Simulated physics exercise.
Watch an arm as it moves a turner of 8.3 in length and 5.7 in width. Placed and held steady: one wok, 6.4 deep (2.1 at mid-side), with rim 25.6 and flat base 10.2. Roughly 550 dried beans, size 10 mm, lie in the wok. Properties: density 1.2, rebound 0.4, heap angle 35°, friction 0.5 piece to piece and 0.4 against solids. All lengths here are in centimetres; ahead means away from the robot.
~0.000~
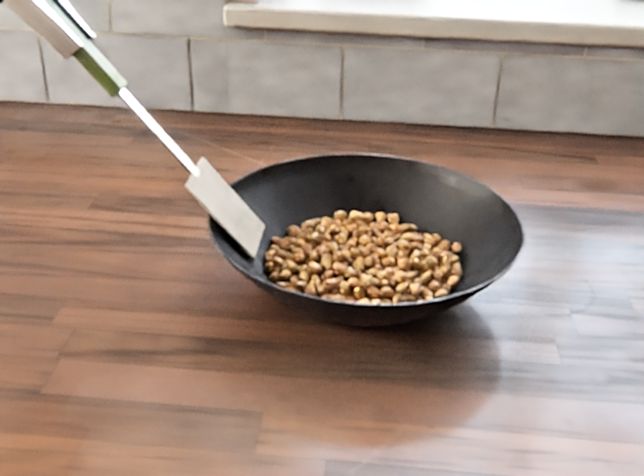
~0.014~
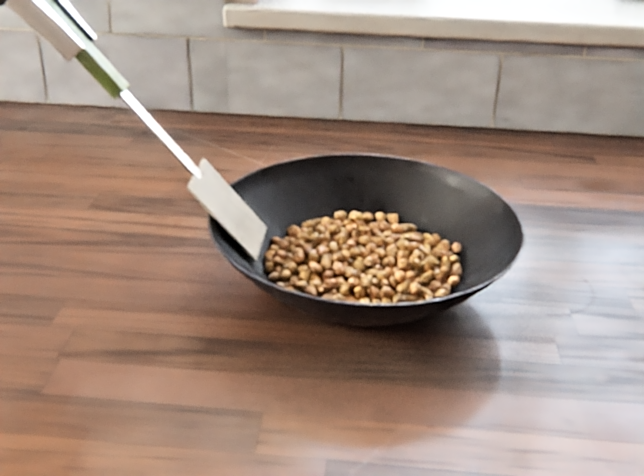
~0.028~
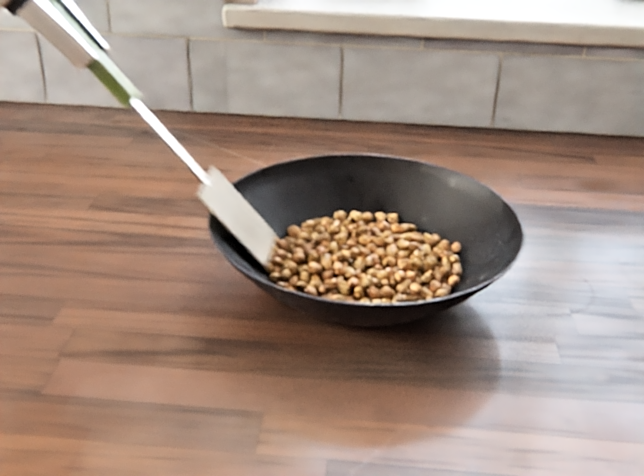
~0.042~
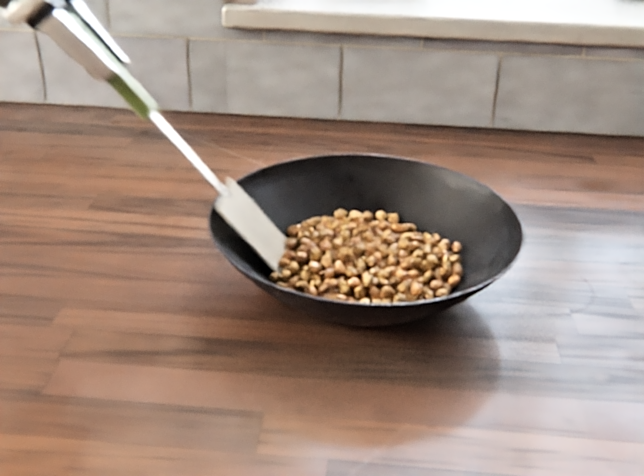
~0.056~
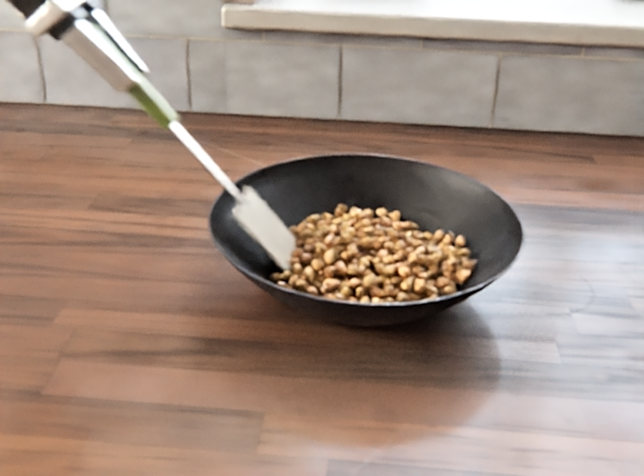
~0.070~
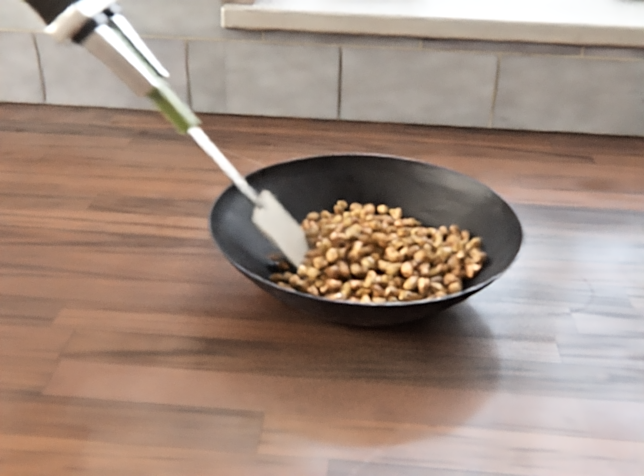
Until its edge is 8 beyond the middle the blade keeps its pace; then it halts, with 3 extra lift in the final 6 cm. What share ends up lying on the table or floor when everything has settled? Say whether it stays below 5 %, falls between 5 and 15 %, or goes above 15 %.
It goes above 15 %.
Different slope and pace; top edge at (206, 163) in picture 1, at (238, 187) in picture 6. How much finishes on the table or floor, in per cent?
Near 10 in a hundred.
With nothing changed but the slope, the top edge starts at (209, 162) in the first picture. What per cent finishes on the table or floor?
Around 30 percent ends up on the table or floor.
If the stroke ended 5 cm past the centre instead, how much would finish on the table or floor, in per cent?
About 5 %.
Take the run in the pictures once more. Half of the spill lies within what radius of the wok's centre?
32 cm or so.
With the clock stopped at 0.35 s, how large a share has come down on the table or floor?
10 %.
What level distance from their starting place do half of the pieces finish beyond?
The answer is about 4 cm.
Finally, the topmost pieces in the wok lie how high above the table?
Close to 6.0 centimetres high.
By 0.10 s, sloping 50°, highest piece 6 above the table; 546 in the wok.
By 0.14 s, sloping 50°, highest piece 7 above the table; 546 in the wok.
By 0.35 s, sloping 50°, highest piece 16 above the table; 422 in the wok, 46 on the table or floor, 78 on the blade or in flight.
By 1.40 s, sloping 50°, highest piece 6 above the table; 423 in the wok, 123 on the table or floor.
Final count, 423 in the wok, 123 on the table or floor. That is 23 % on the table or floor.
